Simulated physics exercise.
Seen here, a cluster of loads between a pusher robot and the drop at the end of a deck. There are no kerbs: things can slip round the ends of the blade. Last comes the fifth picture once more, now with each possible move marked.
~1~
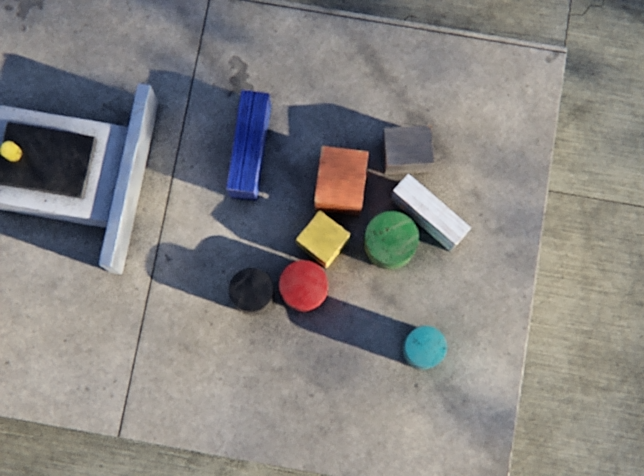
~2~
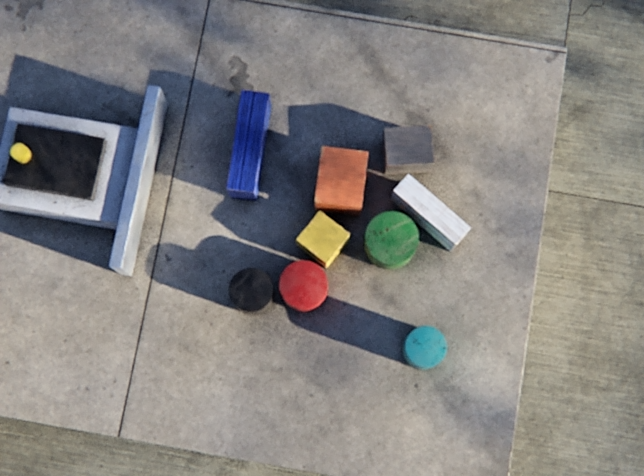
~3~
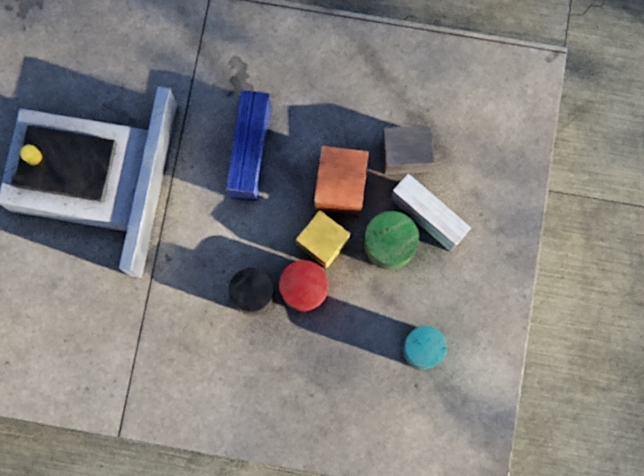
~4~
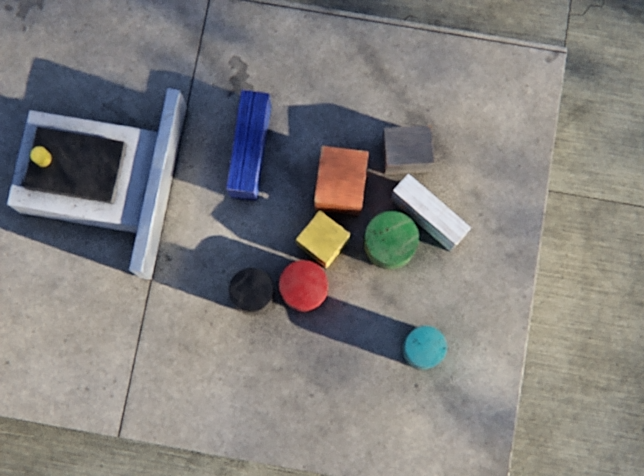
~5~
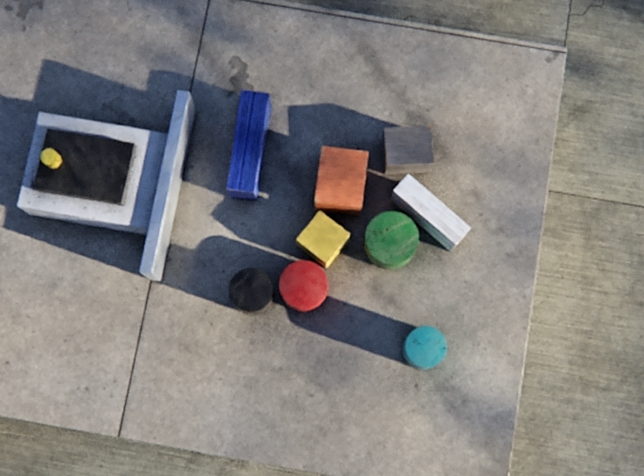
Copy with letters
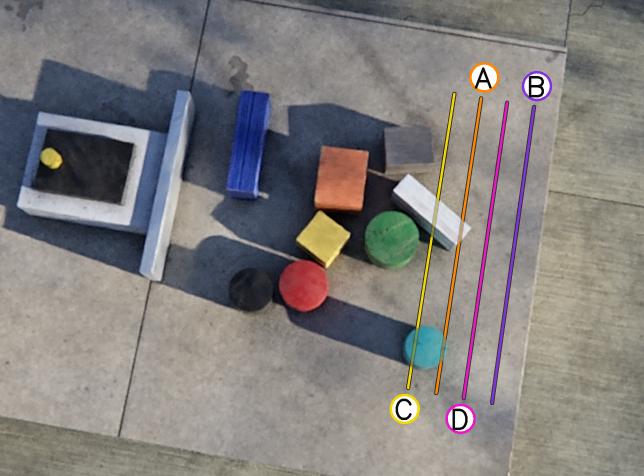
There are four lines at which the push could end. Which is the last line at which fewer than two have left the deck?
At A, and not beyond.
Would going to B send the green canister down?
Yes.
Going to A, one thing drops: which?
The white stick.
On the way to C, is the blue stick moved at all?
Yes.
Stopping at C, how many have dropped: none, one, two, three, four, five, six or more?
In all, none.
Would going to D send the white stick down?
By then, yes.
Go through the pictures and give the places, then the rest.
In the first frame, turquoise canister (424, 349); green canister (391, 240); red canister (303, 286).
In the second frame, robot (62, 163); yellow crate (323, 240).
In the third frame, robot (73, 165); white stick (430, 213).
In the fourth frame, robot (82, 166); black canister (252, 292).
In the fifth frame, robot (92, 168); turquoise canister (424, 349); green canister (391, 240); red canister (303, 286).
On the marked copy, A at (459, 242); B at (514, 251); C at (432, 237); D at (486, 246).
With A. Early on, robot (198, 186); black canister (284, 301); blue stick (303, 155).
Further on, robot (304, 204); white stick (480, 222); green canister (444, 255).
At the end, robot (386, 218); white stick over the edge; green canister (524, 269); one fallen.
As for the rest, B drops five; C is within the limit but short; D drops two.
